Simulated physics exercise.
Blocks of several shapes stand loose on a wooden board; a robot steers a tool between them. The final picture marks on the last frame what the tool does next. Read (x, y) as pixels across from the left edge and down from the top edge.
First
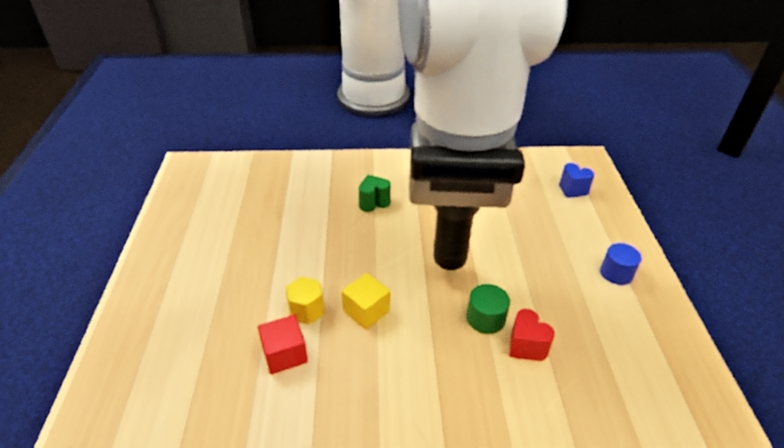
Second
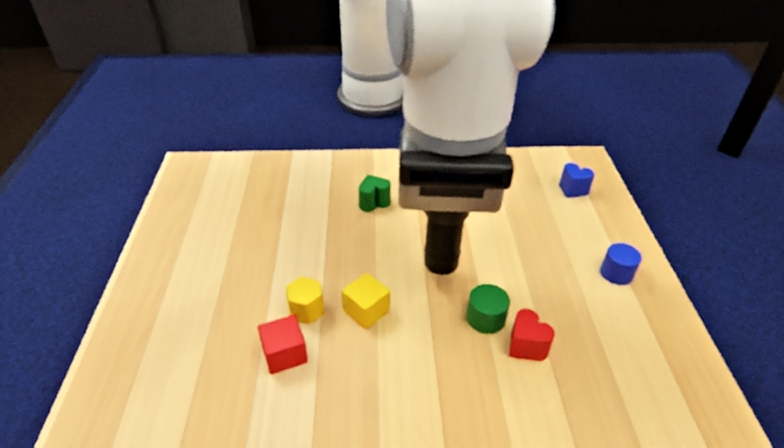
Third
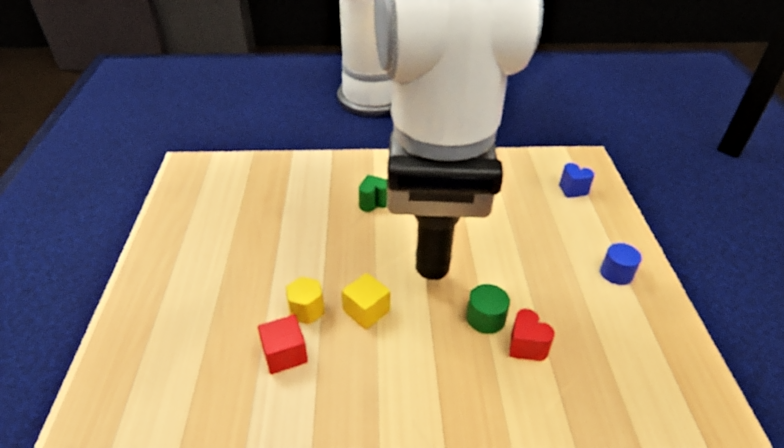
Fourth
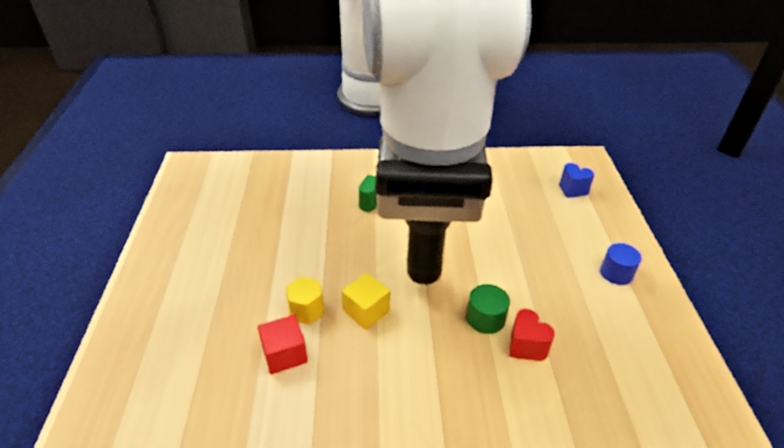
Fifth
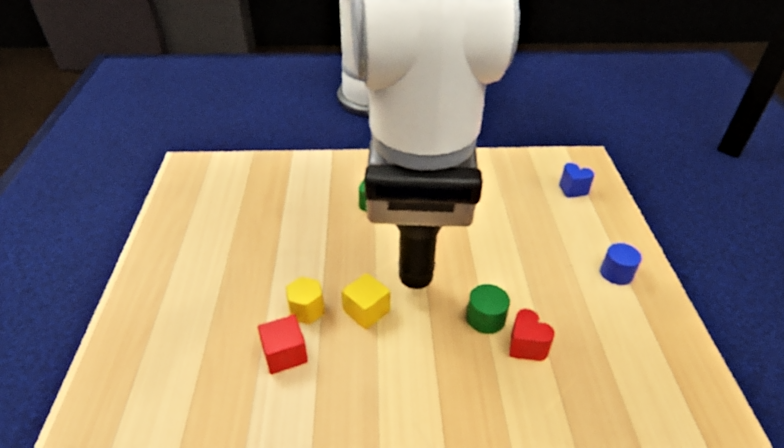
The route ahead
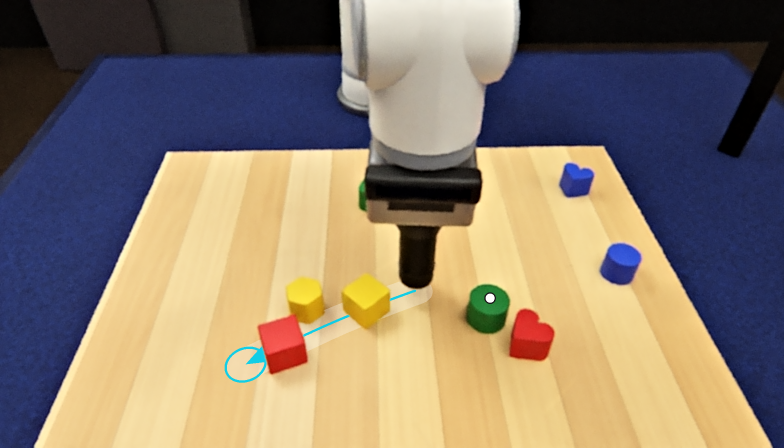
The clip opens on a wooden board scattered with red, yellow, green and blue blocks, a white robot arm holding a black tool among them. The arm slides the tool a short way left and slightly nearer the viewer, partly covering the green block behind it, while the blocks stay still.
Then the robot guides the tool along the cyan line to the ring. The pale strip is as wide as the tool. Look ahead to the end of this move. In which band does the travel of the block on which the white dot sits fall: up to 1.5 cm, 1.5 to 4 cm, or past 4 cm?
The answer here is less than 1.5 cm.
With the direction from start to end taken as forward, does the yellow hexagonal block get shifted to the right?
The answer is yes.
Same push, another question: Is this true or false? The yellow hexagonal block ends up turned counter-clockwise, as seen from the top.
The claim does not hold.
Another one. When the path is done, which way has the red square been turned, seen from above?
Looking down, my answer is that the red square rotates anticlockwise.
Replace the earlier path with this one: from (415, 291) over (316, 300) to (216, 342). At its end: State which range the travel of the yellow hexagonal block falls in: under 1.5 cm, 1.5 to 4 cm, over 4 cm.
It shifts over 4 cm.
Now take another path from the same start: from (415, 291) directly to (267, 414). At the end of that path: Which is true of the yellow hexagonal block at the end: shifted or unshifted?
Moved.
Drawn move, from (415, 291) over (334, 322) to (246, 364); the dot is on the green cylinder.
What follows on the original path. One third of the way, tool (360, 297); yellow hexagonal block (286, 290), turned 30° clockwise; yellow square (324, 302), turned 15° clockwise.
Two thirds of the way, tool (302, 322); red square (234, 360), turned 45° anticlockwise; yellow hexagonal block (275, 289), turned 65° clockwise; yellow square (262, 324), turned 25° clockwise.
At the end, tool (242, 351); red square (204, 379), turned 70° anticlockwise; yellow hexagonal block (275, 289), turned 65° clockwise; yellow square (206, 332), turned 75° clockwise; green cylinder still.
